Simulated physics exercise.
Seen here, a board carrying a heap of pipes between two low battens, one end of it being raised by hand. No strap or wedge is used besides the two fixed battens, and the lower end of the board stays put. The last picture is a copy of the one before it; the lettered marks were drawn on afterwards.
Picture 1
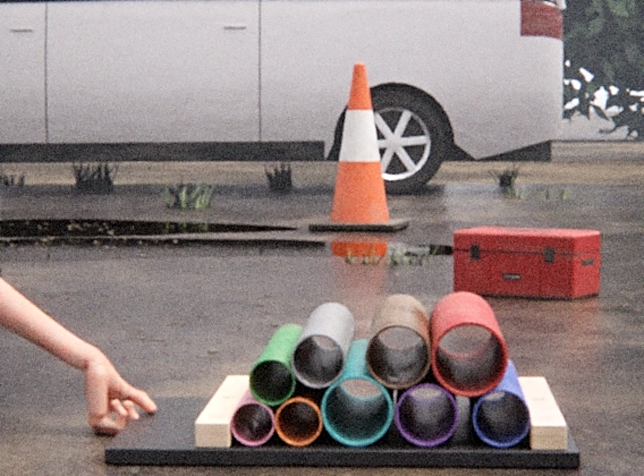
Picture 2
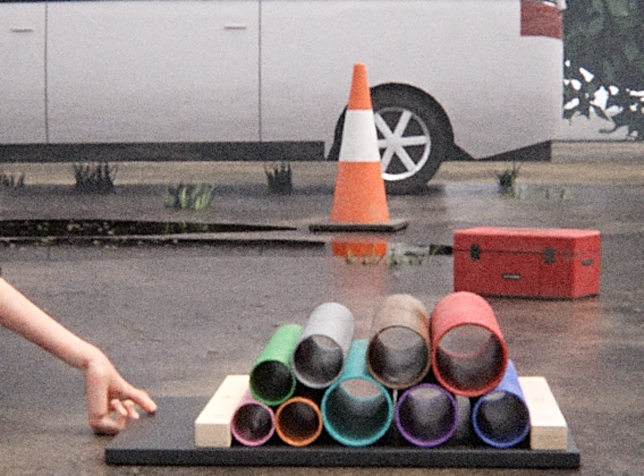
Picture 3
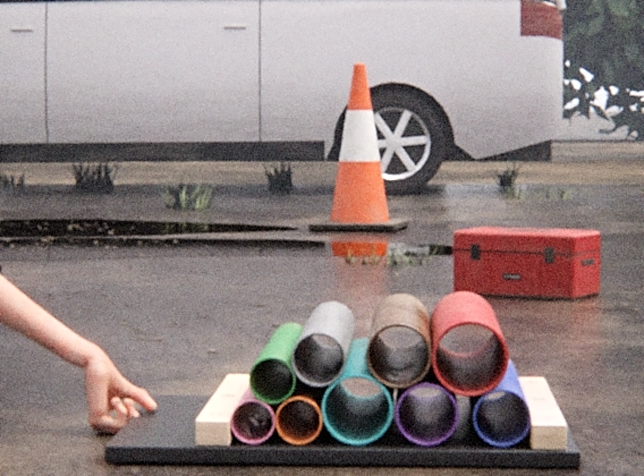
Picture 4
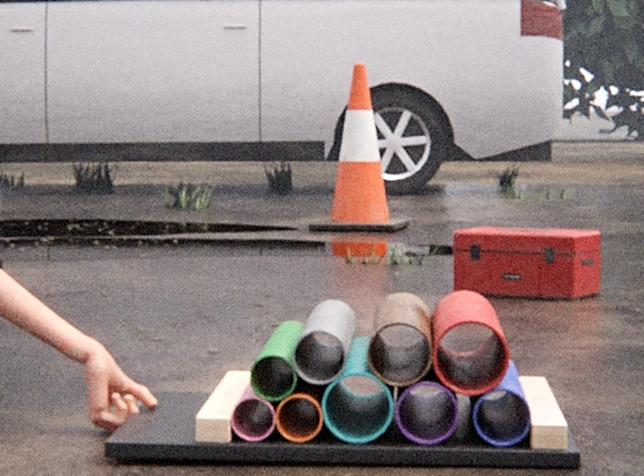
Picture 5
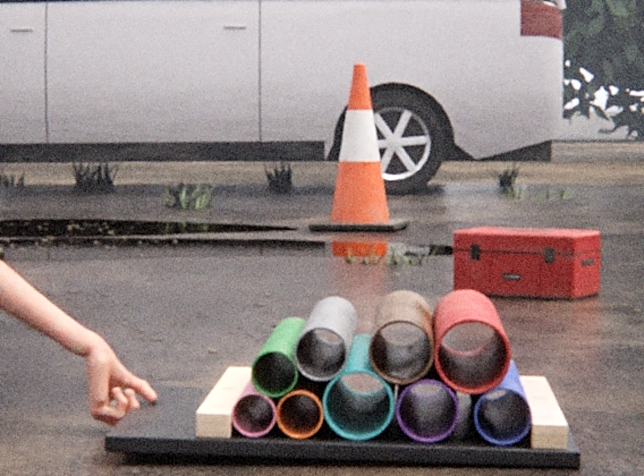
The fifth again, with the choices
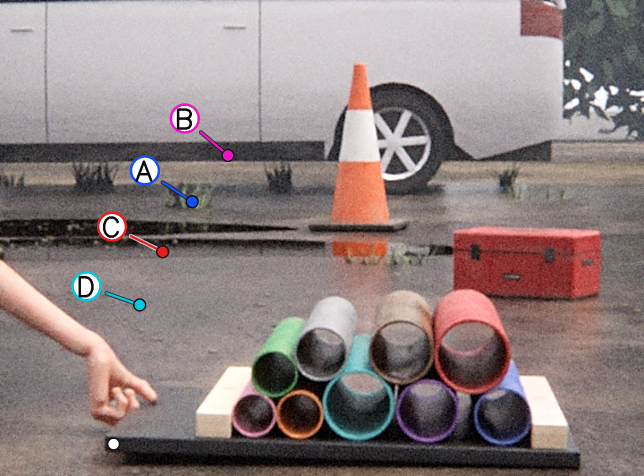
A hand slightly raises the left end of a board holding a pile of pipes.
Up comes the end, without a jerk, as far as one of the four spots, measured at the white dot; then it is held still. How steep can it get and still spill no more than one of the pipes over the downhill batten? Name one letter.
D is the limit.
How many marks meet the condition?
One of them.
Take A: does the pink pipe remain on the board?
The pink pipe: Yes.
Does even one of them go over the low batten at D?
At D: Yes.
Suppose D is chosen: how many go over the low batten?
The count is one.
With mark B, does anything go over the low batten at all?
Yes.
On the copy, A at (192, 202); B at (228, 156); C at (163, 252); D at (139, 305); the white dot at (114, 444).
On D. First, board at 14°.
Then, board at 19°.
Finally, board at 19°, one over the low batten (red).
By contrast, A two over the low batten (red, brown); B four over the low batten (red, green, grey, brown); C two over the low batten (red, brown).
